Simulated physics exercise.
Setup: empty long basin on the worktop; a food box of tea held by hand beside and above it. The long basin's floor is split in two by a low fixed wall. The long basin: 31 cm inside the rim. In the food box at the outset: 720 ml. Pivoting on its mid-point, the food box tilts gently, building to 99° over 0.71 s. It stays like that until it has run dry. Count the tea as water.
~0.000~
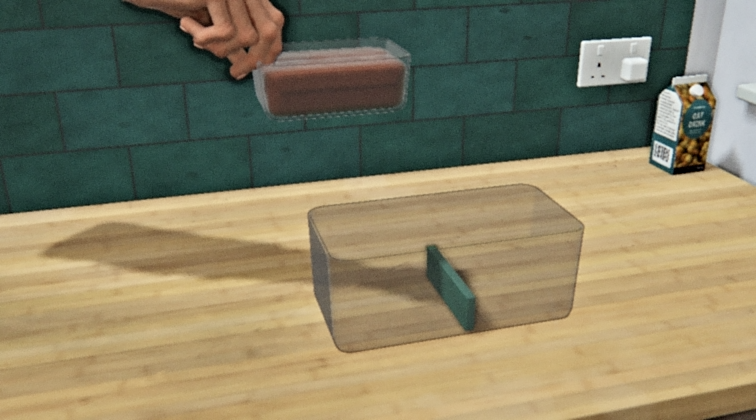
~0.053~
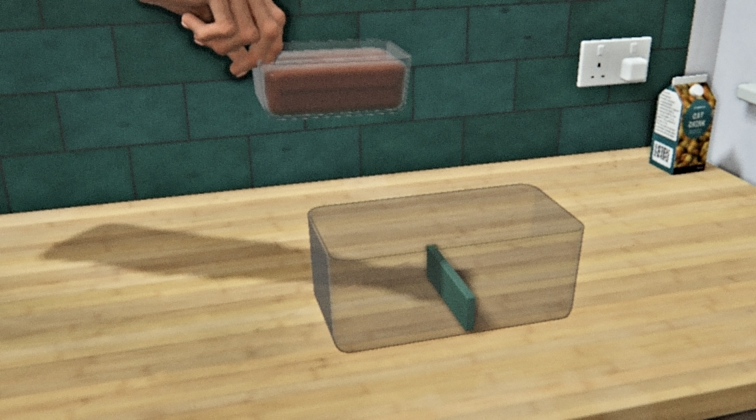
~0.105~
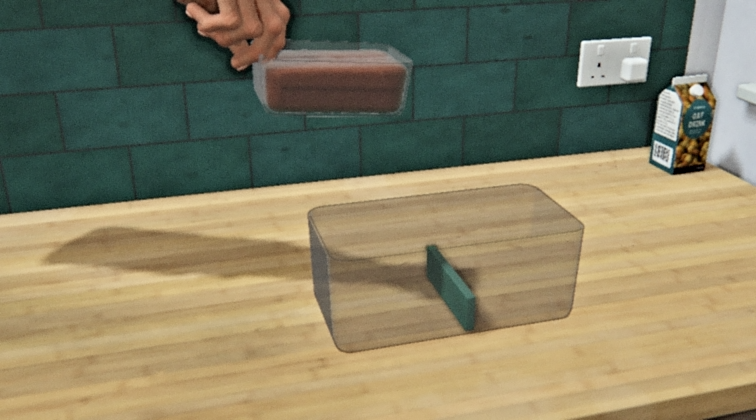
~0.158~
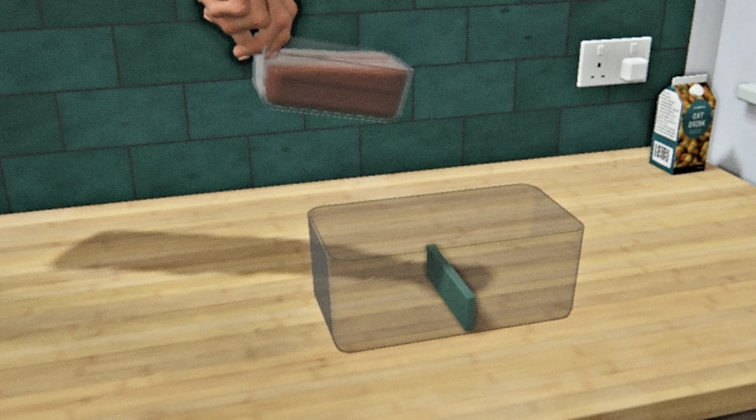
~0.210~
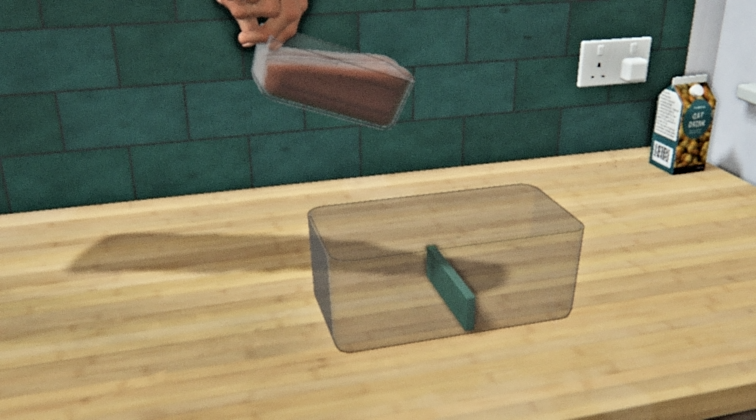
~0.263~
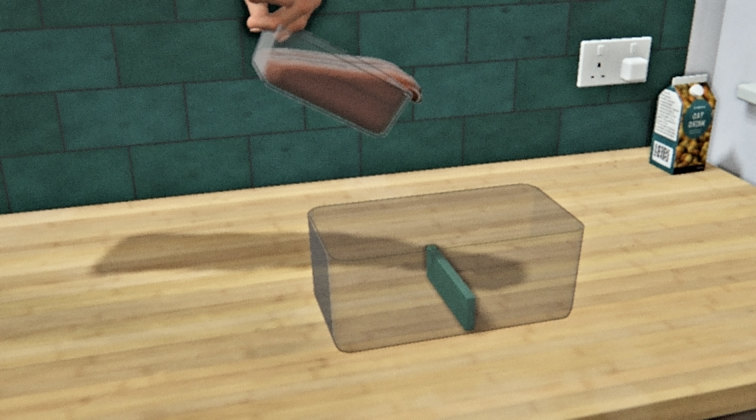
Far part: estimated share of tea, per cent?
53 per cent.
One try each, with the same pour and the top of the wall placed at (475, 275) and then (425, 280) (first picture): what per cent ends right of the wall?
In turn about 20 and 70 per cent.
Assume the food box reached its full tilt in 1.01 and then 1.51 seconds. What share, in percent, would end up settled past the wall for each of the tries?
I'd say 60 percent on the first go, 65 percent on the next.
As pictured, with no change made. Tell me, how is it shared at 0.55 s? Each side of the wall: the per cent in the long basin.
Left roughly 4, right roughly 28.
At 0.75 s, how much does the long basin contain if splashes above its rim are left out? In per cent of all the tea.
88 per cent or thereabouts.
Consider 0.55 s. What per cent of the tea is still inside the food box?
Roughly 12 percent.
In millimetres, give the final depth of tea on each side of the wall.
12 mm left, 20 mm right.
By 0.55 s the tilt is 87° and 11 per cent is still to pour, 4 is left of the wall and 29 right of it.
By 0.75 s the tilt is 99° and 2 per cent is still to pour, 32 is left of the wall and 56 right of it.
By 0.97 s the tilt is 99° and 0 per cent is still to pour, 37 is left of the wall and 53 right of it.
By 1.21 s the tilt is 99° and 0 per cent is still to pour, 39 is left of the wall and 53 right of it.
At rest 39 per cent lies left of the wall, 53 right of it and 8 outside.
